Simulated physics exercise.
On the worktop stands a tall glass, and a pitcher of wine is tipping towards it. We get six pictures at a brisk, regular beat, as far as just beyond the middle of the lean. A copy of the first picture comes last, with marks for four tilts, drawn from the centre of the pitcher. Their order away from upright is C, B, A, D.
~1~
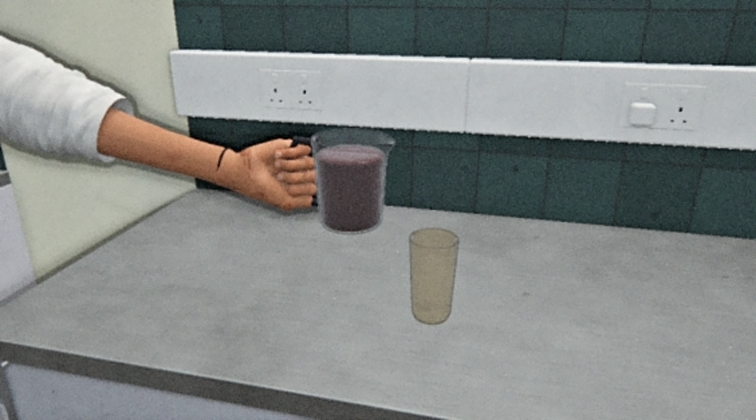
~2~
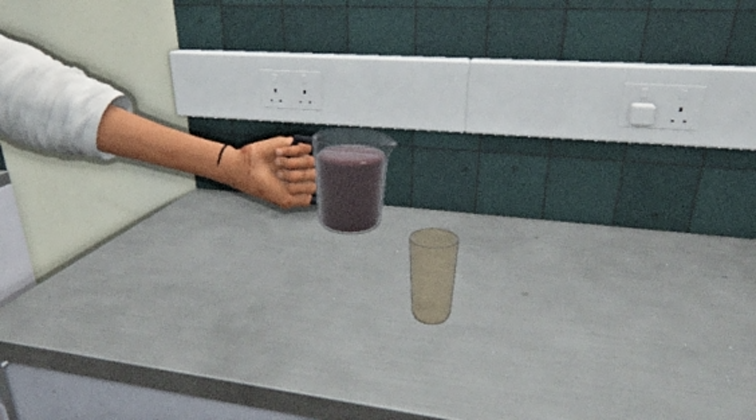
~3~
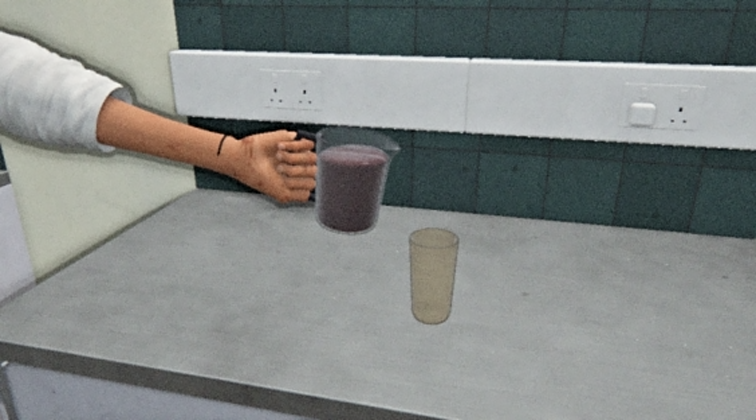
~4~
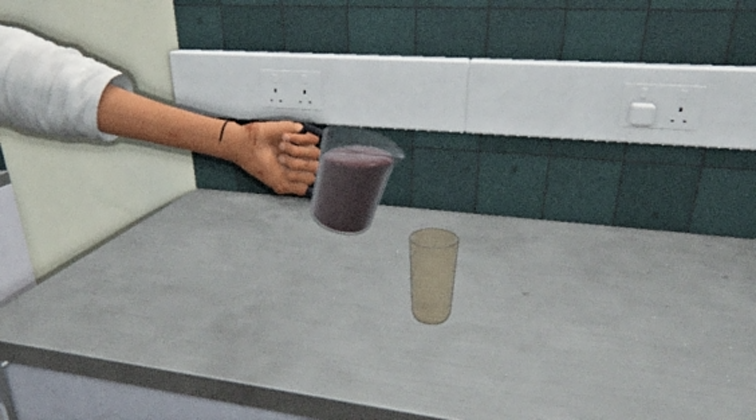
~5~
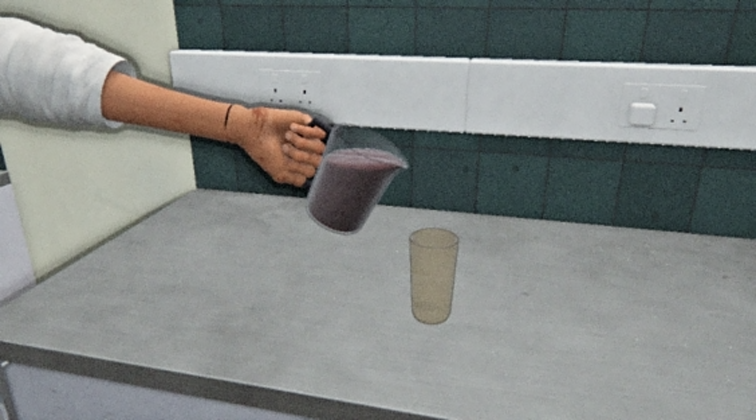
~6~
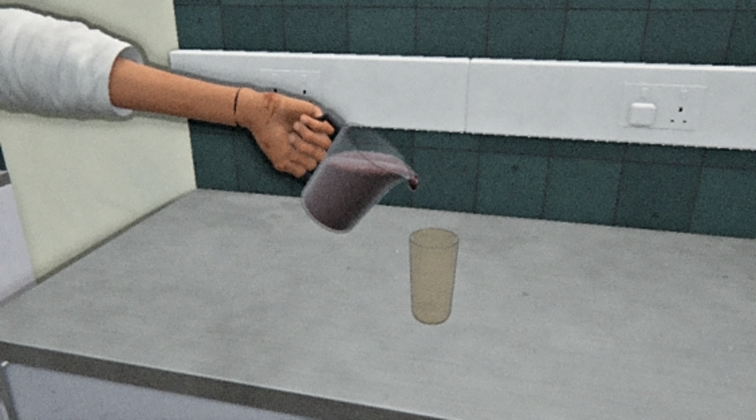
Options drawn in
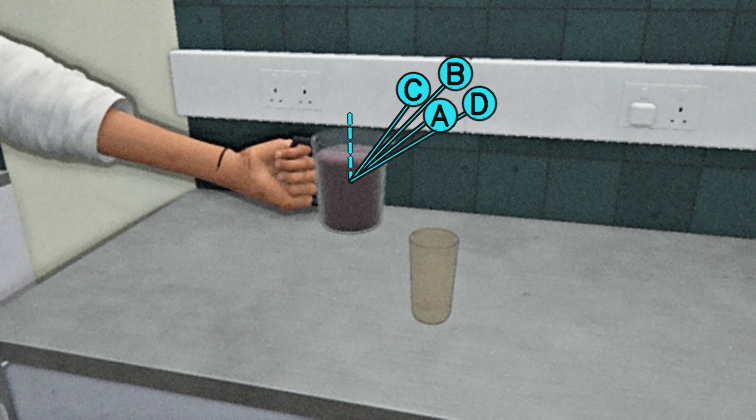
A hand tilting a clear pitcher of dark wine rightward above a grey worktop, wine starting over the lip near a tall glass.
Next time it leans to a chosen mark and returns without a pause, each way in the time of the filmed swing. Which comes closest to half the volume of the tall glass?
Choose A.
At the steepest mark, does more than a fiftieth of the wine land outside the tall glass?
No.
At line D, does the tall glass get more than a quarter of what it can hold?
Yes, it does.
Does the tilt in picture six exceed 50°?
No, it does not.
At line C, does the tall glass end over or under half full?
Under.
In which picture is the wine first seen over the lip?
In picture 6.
On the marked copy, A at (424, 123); B at (444, 86); C at (407, 106); D at (465, 113).
If A is chosen, the tall glass ends with about 48 % of what it can hold.
If B is chosen, the tall glass ends with about 32 % of what it can hold.
If C is chosen, the tall glass ends with about 18 % of what it can hold.
If D is chosen, the tall glass ends with about 67 % of what it can hold.
